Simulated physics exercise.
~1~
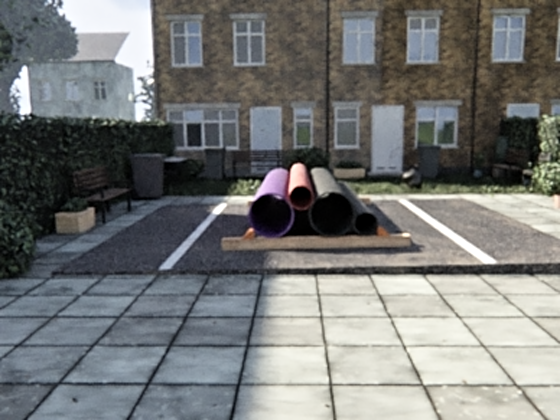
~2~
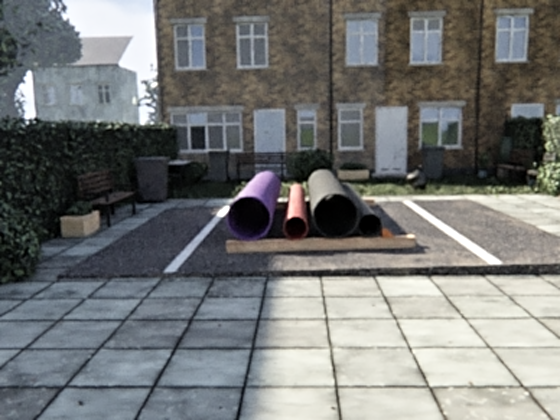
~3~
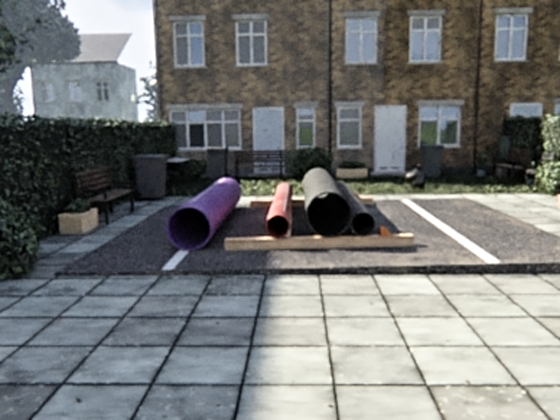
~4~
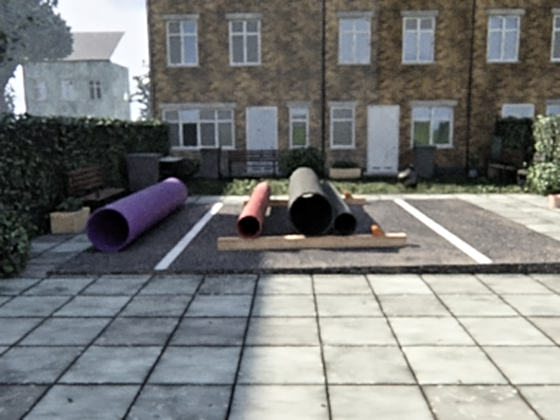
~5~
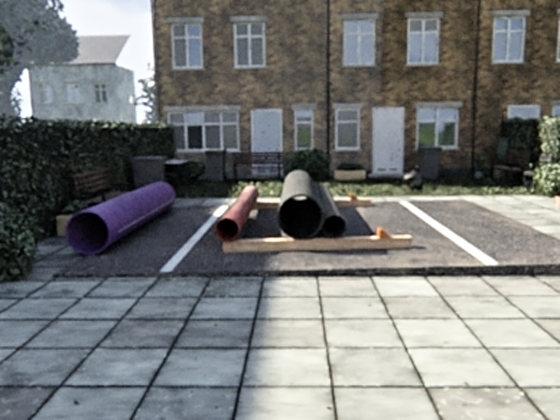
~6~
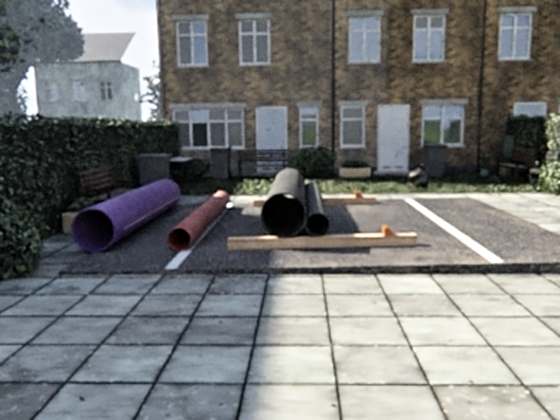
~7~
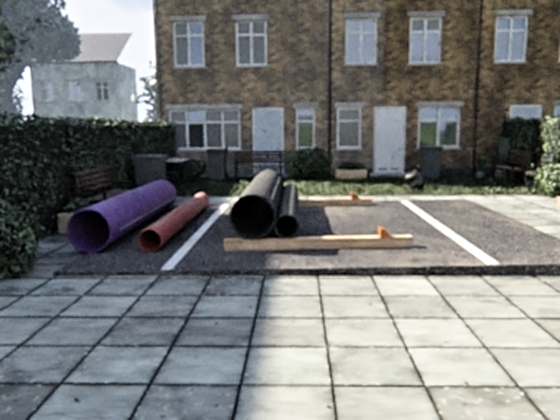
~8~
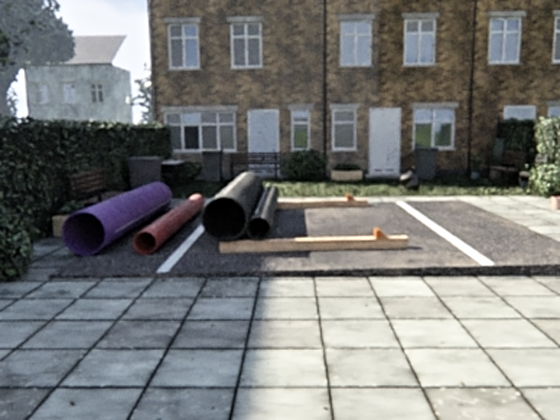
On a gravel pad before a brick terrace, a stack of four pipes on wooden bearers comes apart as the purple pipe rolls left over the white line, the red one following; both stop beyond it, while two black pipes shift left and stay side by side near the bearers' left end.
